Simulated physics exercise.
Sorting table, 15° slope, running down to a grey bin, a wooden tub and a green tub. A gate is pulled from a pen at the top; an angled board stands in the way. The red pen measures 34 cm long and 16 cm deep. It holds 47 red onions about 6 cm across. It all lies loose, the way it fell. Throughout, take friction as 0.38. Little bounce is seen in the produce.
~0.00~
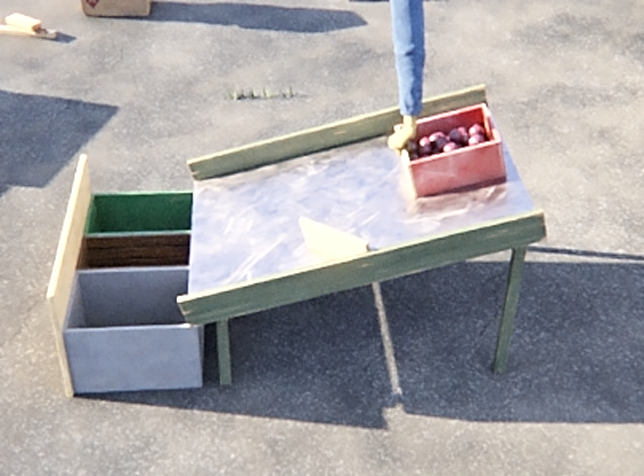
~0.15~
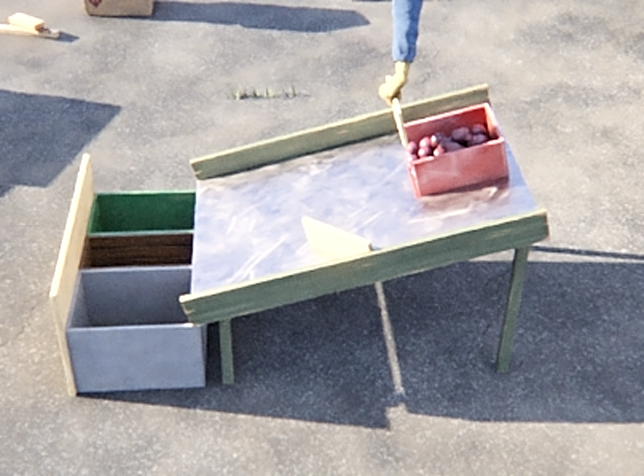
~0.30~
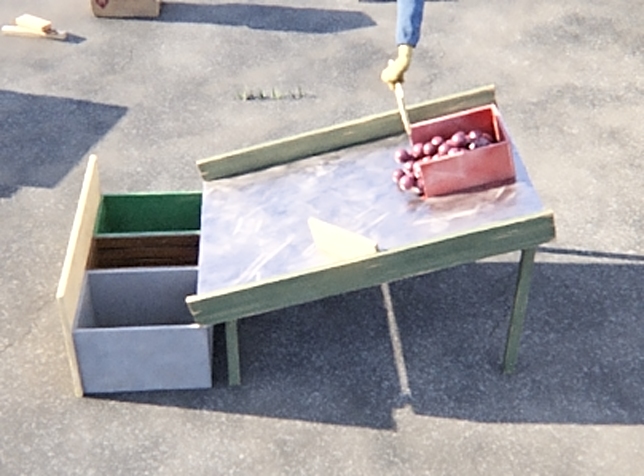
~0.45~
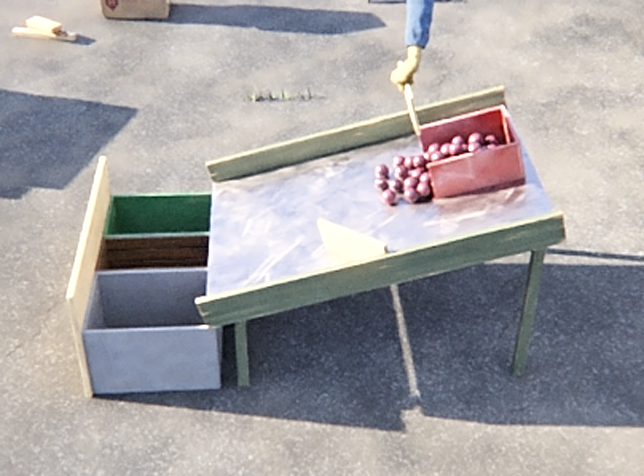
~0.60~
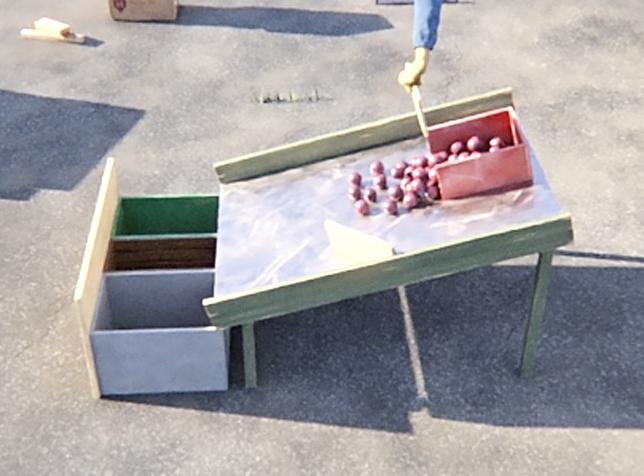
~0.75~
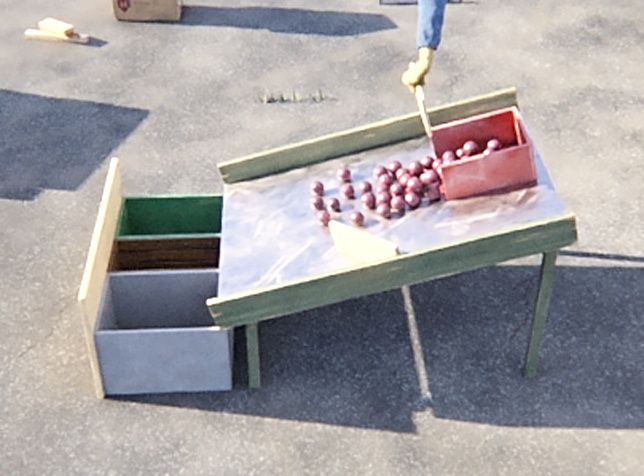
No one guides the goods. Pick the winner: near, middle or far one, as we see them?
The one in between: The wooden tub.
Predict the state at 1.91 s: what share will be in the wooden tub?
By that time, roughly 45 percent.
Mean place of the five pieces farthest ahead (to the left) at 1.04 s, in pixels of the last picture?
Centre: Approx. (229, 219) px.
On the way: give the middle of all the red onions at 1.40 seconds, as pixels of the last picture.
Centre estimate - approximately (281, 215).
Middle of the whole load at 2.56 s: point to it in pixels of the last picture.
Somewhere around (152, 301) in pixels.
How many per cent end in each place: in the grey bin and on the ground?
About 15 in a hundred first and about 0 in a hundred second.
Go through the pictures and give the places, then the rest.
In the first picture (places track the rim corner closest to us here), red pen (498, 141); grey bin (66, 331); all still inside.
In the second picture, red pen (500, 141).
In the third picture, red pen (507, 142); 5 out, the lowest onion at (399, 176).
In the fourth picture, red pen (517, 143); 12 out, the lowest onion at (381, 183).
In the fifth picture, red pen (524, 144); 21 out, the lowest onion at (355, 193).
In the sixth picture, red pen (528, 144); grey bin (97, 333); 28 out, the lowest onion at (317, 202).
After 1.04 s, 8 still in the red pen, 37 on the slope and 2 in the air.
After 1.40 s, 2 in the grey bin, 7 in the wooden tub, 4 in the green tub, 30 on the slope and 4 in the air.
After 1.91 s, 6 in the grey bin, 20 in the wooden tub, 12 in the green tub, 2 on the slope and 7 in the air.
Final count (at 2.56 s), 7 in the grey bin, 26 in the wooden tub and 14 in the green tub.
